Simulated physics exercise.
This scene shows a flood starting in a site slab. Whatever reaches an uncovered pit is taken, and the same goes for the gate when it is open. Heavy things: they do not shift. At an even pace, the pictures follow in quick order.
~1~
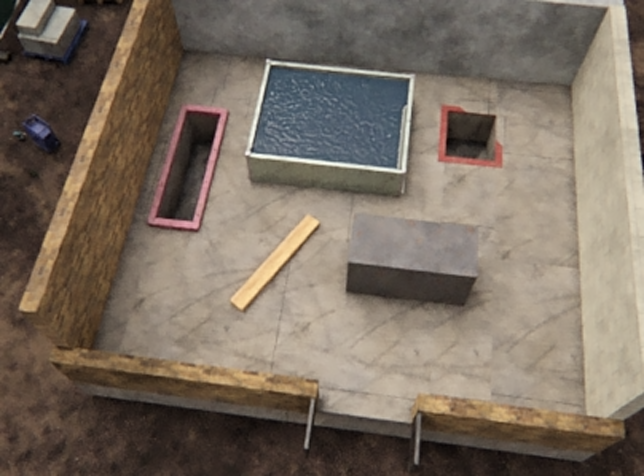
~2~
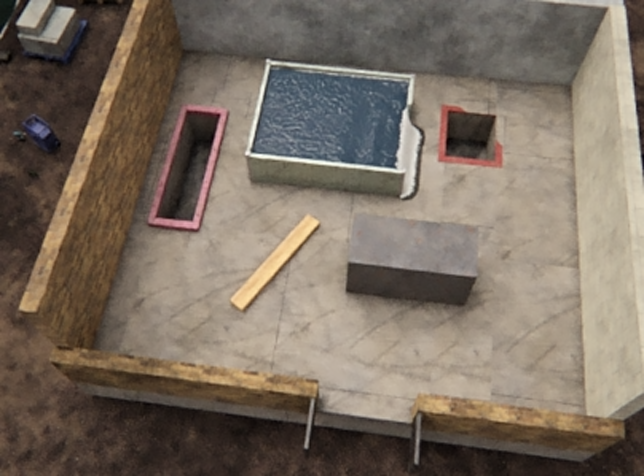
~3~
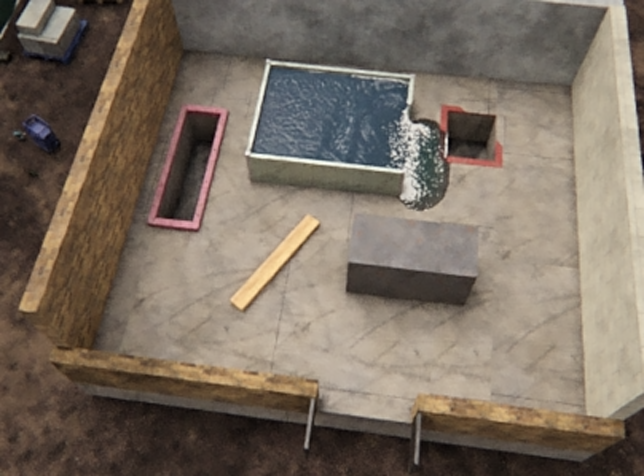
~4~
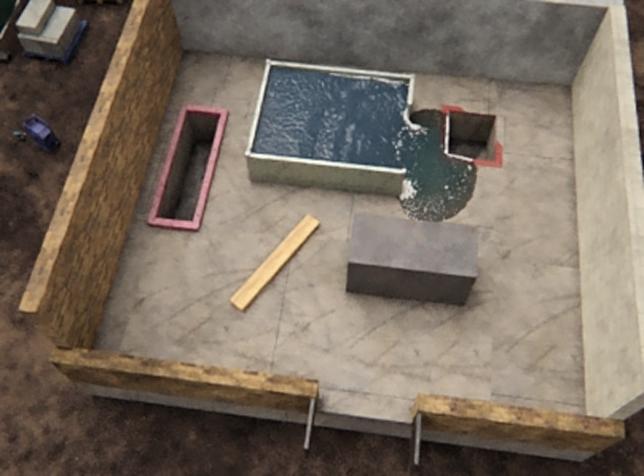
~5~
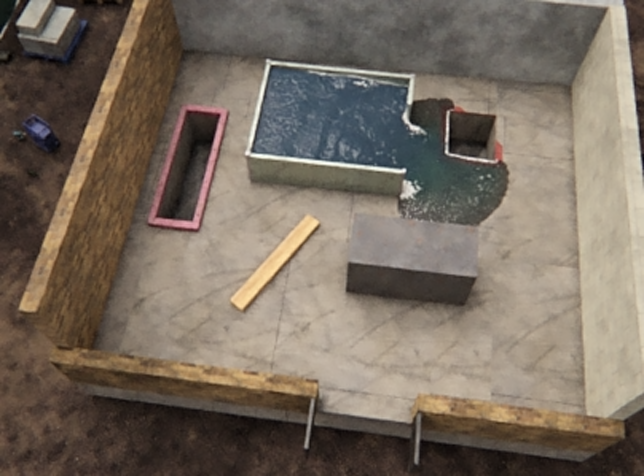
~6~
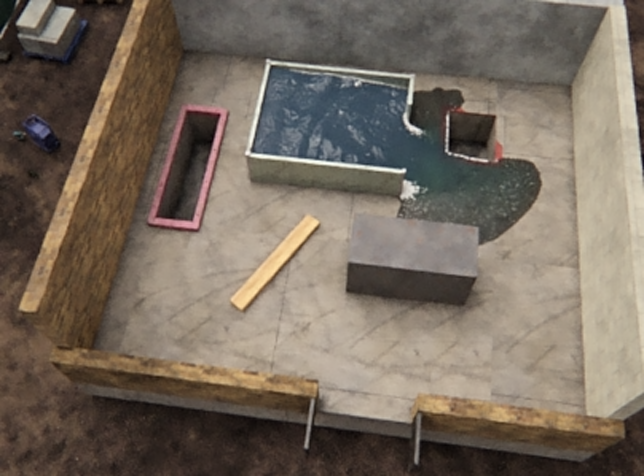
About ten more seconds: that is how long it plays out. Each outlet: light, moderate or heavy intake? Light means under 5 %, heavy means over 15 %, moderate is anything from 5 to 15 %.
Intake - gate: Light, red pit: Heavy, pink pit: Light.
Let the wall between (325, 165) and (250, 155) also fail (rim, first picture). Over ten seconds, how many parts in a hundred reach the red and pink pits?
Out of every hundred parts, red takes 0 and pink takes 6.
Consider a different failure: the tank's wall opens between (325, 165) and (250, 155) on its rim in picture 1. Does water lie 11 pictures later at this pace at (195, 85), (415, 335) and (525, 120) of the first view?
Unsoaked, then unsoaked, then unsoaked.
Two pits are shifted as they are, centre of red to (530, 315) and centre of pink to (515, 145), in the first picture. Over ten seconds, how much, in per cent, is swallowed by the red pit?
Red: 25 %.
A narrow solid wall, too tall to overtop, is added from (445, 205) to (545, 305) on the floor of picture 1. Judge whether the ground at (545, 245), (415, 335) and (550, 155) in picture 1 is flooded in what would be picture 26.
Going one after another, I'd say reached by the flood, then kept clear of the flood, then reached by the flood.
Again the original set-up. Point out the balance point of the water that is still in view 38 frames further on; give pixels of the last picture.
Near (409, 214).
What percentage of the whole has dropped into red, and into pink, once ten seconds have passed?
About 34 %, then about 0 %.
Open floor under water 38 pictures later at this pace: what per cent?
I'd guess some 60 per cent.
A moment on, water covers 20 % of the floor; the gate 0 %, the red pit 8 %, the pink pit 0 %.
Next, water covers 25 % of the floor; the gate 0 %, the red pit 14 %, the pink pit 0 %.
Then, water covers 35 % of the floor; the gate 0 %, the red pit 21 %, the pink pit 0 %.
Later, water covers 60 % of the floor; the gate 1 %, the red pit 28 %, the pink pit 0 %.
In the end, water covers 85 % of the floor; the gate 3 %, the red pit 35 %, the pink pit 0 %.
